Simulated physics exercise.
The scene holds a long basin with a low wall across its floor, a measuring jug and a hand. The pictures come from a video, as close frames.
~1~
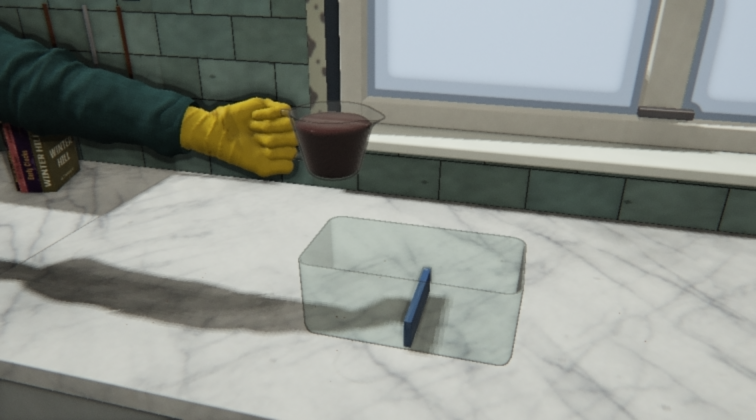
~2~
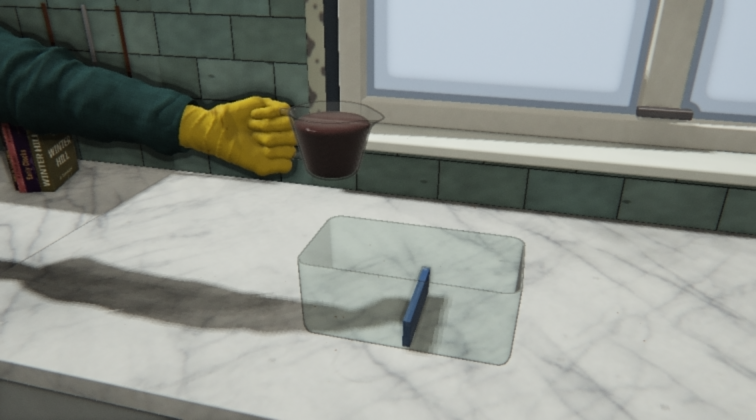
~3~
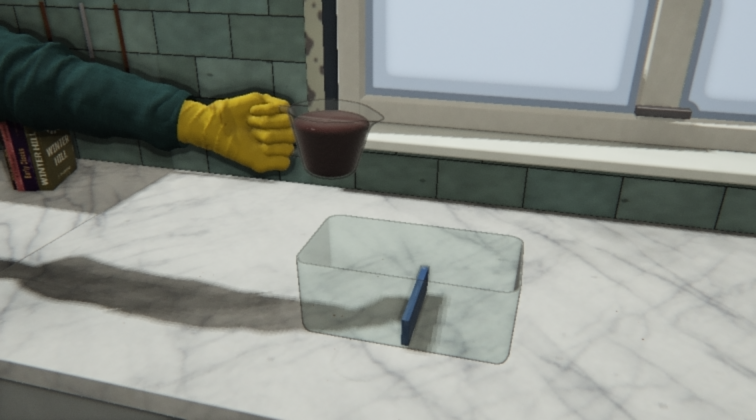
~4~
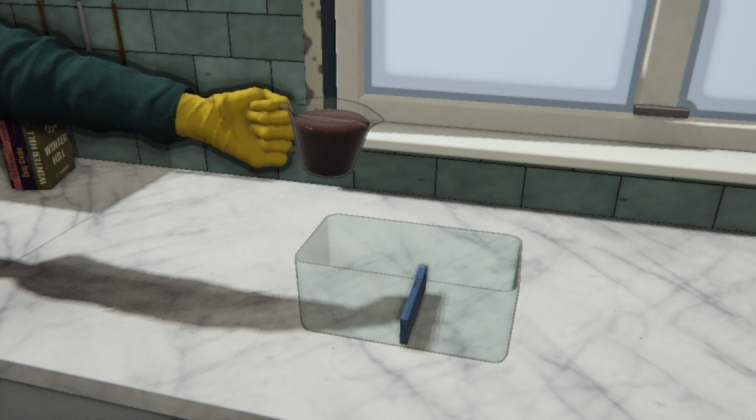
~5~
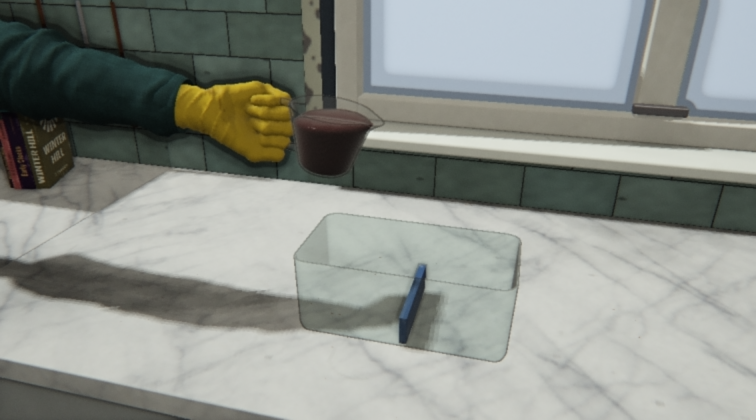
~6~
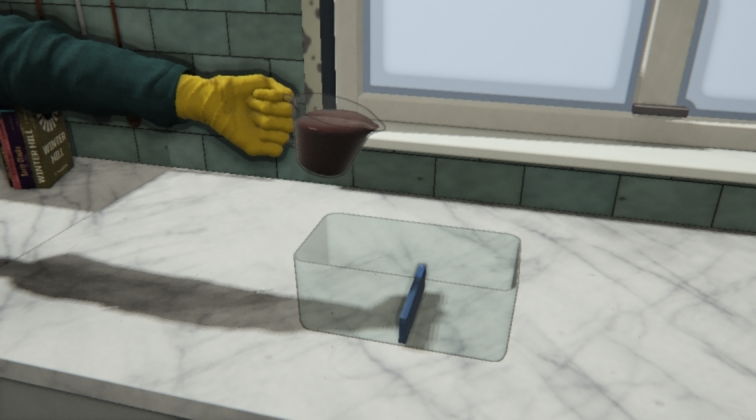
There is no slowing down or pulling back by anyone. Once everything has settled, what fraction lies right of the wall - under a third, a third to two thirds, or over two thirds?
I predict a middling amount ends up right of the wall, one third up to two thirds.
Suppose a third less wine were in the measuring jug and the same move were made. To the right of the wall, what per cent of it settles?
30 per cent.
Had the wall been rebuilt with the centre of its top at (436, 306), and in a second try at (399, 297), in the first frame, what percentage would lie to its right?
20 % and 85 %, roughly.
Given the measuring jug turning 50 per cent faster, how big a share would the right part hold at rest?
Roughly 45 percent.
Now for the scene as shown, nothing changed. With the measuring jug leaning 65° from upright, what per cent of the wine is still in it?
60 %.
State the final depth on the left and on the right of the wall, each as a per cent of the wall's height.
The left side ends up close to 20, the right side close to 30.
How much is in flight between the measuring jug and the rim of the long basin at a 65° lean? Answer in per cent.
I'd reckon some 25 per cent.
A moment on, the measuring jug is tipped part way and 59 per cent is still to pour, 1 is left of the wall and 12 right of it.
Next, the measuring jug is tipped on its side and 11 per cent is still to pour, 20 is left of the wall and 54 right of it.
Then the measuring jug is tipped on its side and 0 per cent is still to pour, 40 is left of the wall and 57 right of it.
Later the measuring jug is tipped on its side and 0 per cent is still to pour, 41 is left of the wall and 58 right of it.
Finally, 41 per cent lies left of the wall, 58 right of it and 1 outside.
